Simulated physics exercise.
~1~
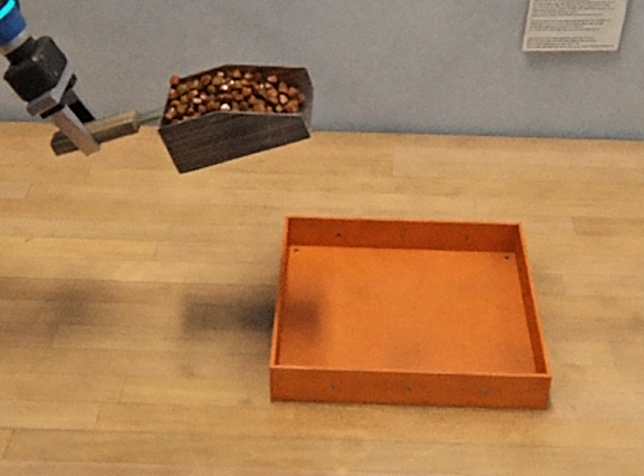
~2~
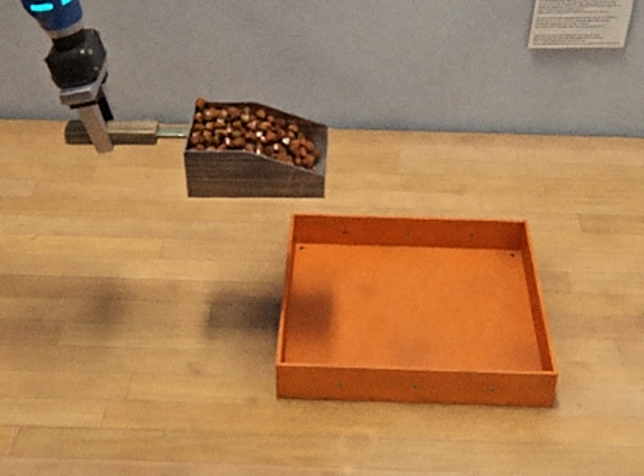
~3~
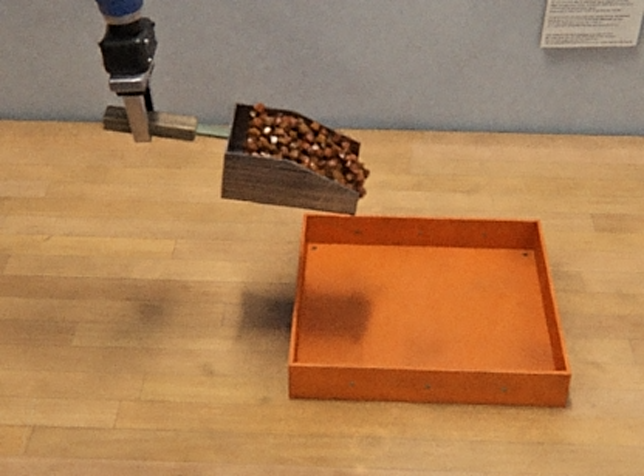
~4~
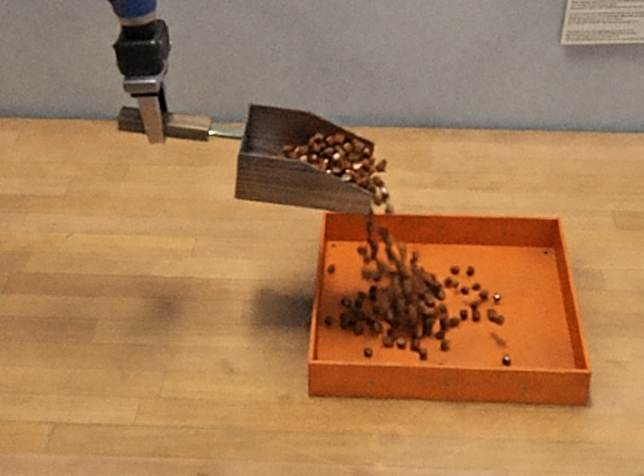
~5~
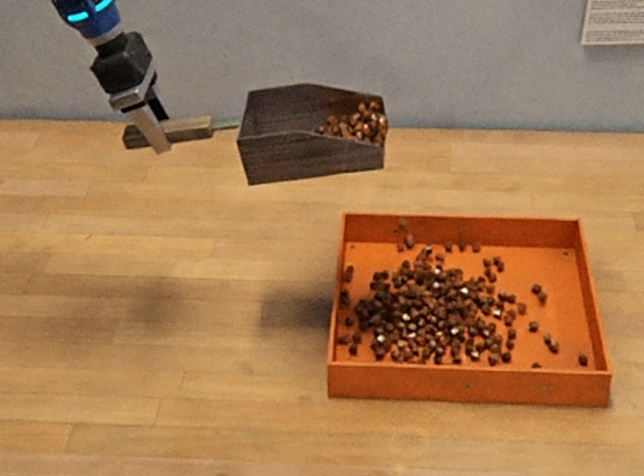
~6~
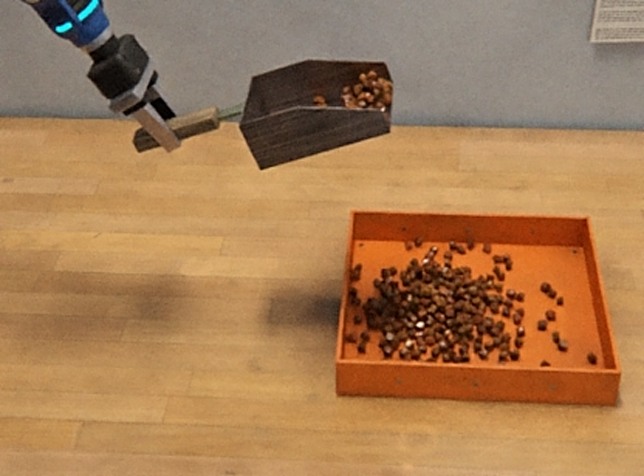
A robot arm tips a scoop, pours most brown pellets into an orange tray, and tilts back.
